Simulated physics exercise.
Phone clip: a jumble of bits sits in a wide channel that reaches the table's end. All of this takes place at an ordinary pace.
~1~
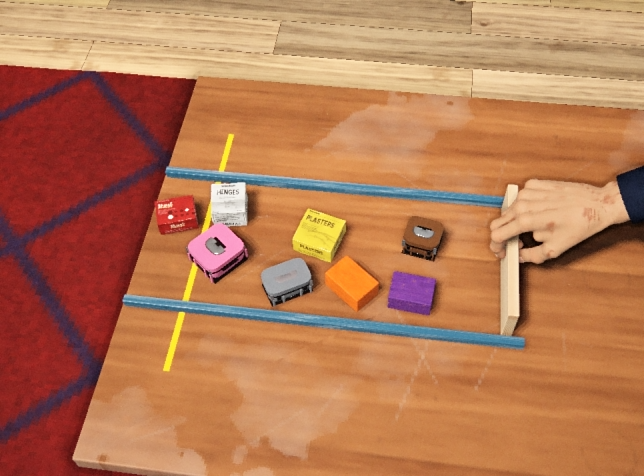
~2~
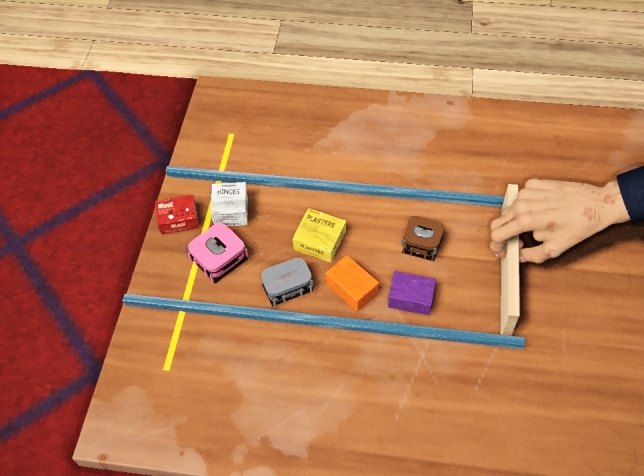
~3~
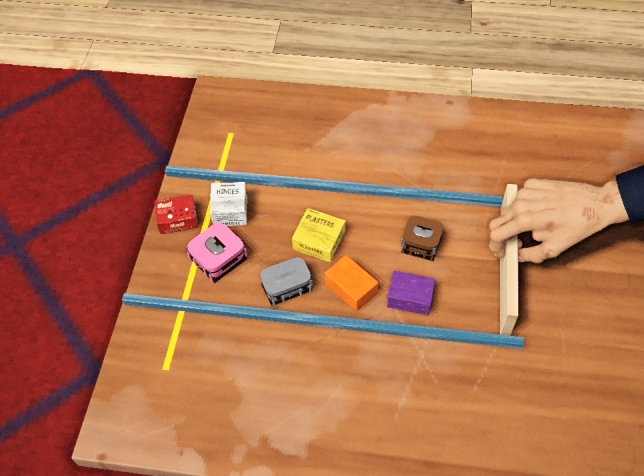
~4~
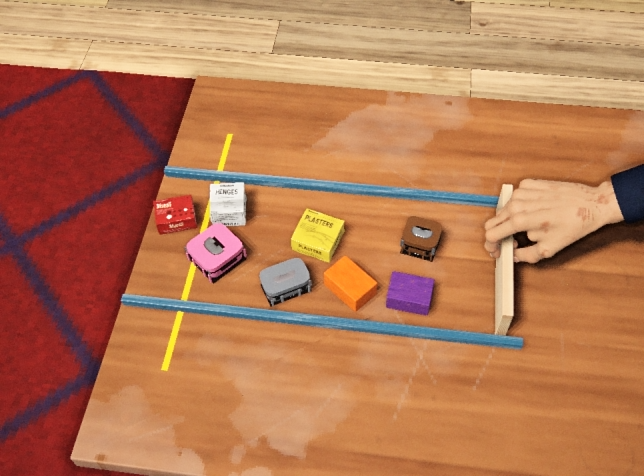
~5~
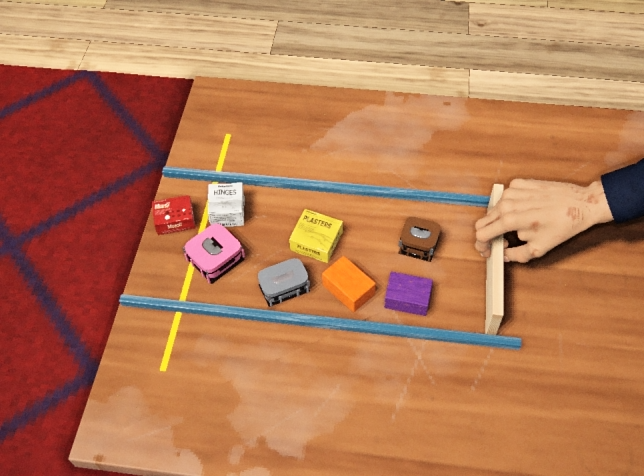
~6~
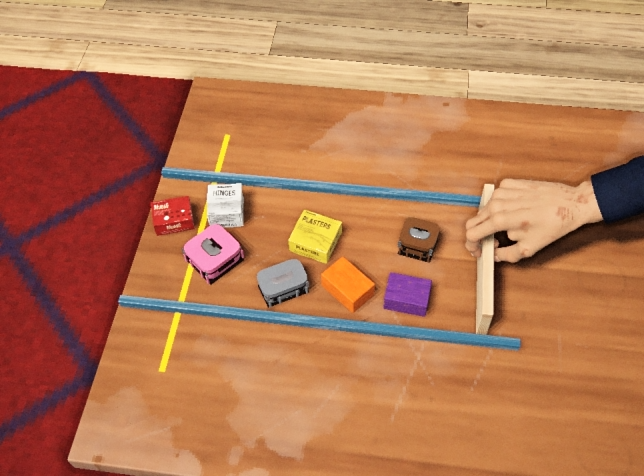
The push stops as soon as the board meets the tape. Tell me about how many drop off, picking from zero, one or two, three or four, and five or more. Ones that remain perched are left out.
Tally: Three to four.
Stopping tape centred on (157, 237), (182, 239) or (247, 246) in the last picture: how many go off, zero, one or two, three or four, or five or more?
More than four; at least five; 1 or 2.
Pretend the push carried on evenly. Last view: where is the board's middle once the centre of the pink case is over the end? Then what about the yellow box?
First it's close to (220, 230), next close to (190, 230).
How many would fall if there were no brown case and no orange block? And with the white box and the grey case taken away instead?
3 in the first case, 2 in the second.
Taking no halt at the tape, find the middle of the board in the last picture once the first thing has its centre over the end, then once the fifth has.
At (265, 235) for the first, at (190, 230) for the fifth.
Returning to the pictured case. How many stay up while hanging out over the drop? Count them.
The overhang total is 2.
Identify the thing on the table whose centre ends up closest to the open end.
The yellow box is foremost.
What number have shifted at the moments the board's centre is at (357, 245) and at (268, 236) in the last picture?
I make it 5 at the first spot and 8 at the other.
Soon after, none off yet; red box at rest near (173, 216); pink case at rest near (214, 254); white box at rest near (226, 206).
Then, none off yet; red box moved a little near (160, 216); pink case moved about its own width near (186, 241); white box moved about its own width near (200, 199).
At rest, the number that fall off is three or four; fallen, grey case, white box, pink case and red box.
